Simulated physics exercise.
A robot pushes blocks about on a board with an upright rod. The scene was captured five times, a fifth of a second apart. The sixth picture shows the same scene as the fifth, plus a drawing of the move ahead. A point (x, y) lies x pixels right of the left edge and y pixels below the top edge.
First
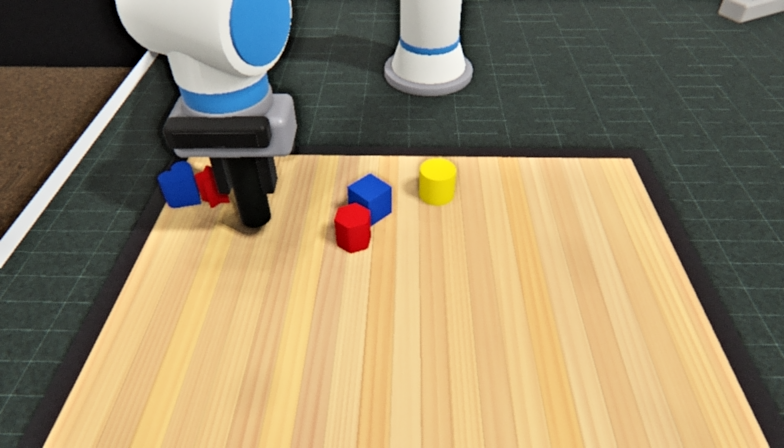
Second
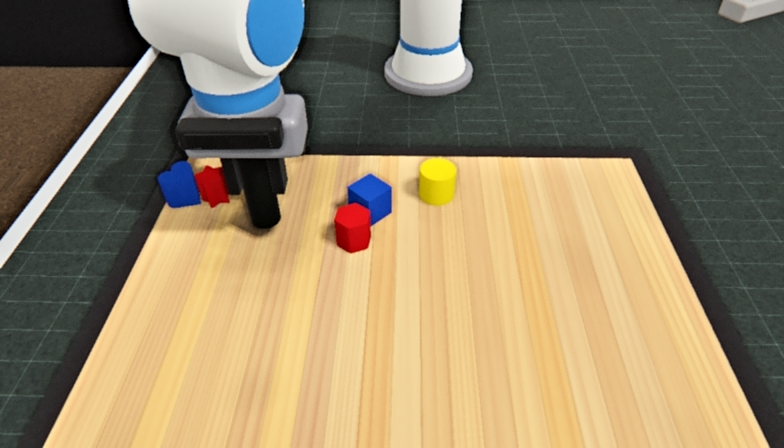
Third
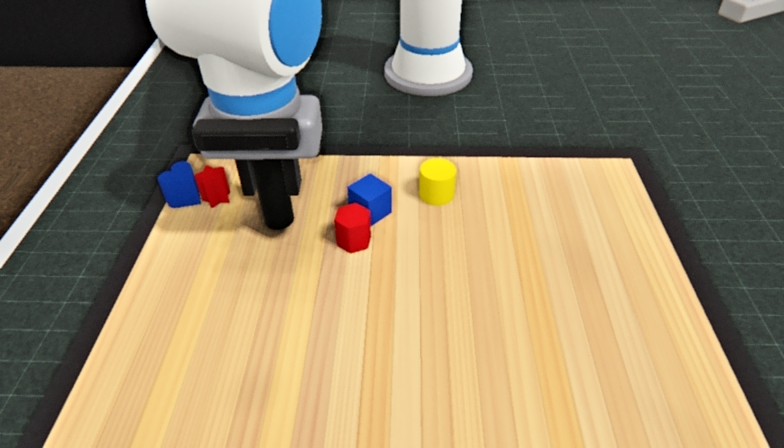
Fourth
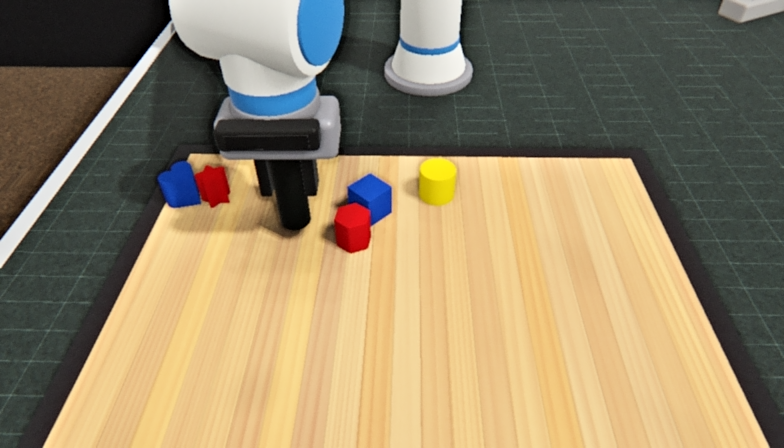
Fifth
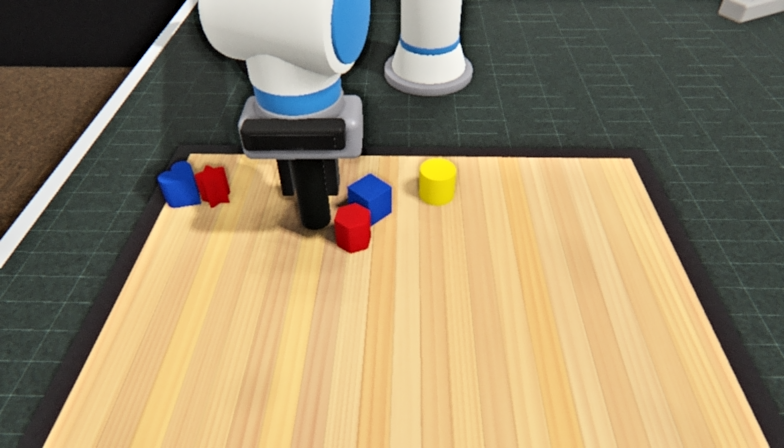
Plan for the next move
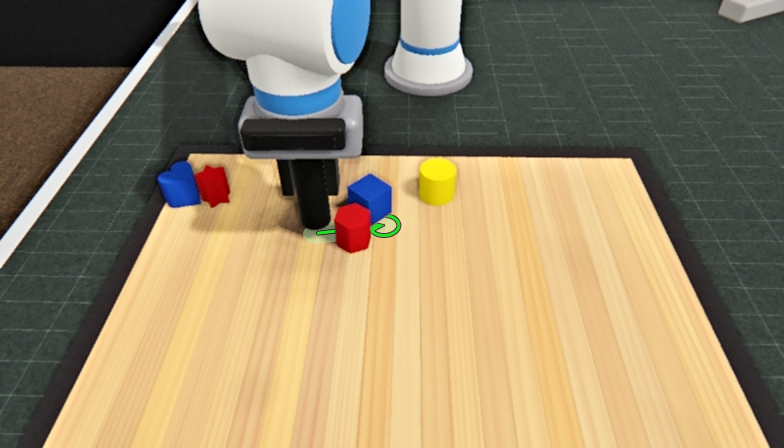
A robot arm slides its black rod right across the board while the colored blocks stay still.
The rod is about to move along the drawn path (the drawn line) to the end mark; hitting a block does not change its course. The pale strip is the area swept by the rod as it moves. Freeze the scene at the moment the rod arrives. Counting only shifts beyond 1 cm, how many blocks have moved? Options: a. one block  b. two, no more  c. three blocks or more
Correct choice: B.
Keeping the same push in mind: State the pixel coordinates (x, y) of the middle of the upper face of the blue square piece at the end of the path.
I'd expect the centre of its top face to be at (387, 179).
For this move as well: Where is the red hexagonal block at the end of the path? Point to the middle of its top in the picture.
Its top middle: (391, 221).
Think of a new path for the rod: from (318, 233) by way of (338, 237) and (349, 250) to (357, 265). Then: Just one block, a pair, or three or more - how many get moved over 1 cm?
There will be one block displaced.
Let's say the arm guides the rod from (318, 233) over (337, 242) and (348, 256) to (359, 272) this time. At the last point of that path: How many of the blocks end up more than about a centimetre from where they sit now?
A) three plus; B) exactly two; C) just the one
My answer is option C.
Path on the board, straight from (318, 233) to (384, 225).
On the path given first. Halfway along, rod at (351, 216); red hexagonal block at (372, 218), turned 40° clockwise.
At the end, rod at (384, 212); red hexagonal block at (391, 221), turned 100° clockwise; blue square piece at (387, 179), turned 55° anticlockwise; yellow round block in place.
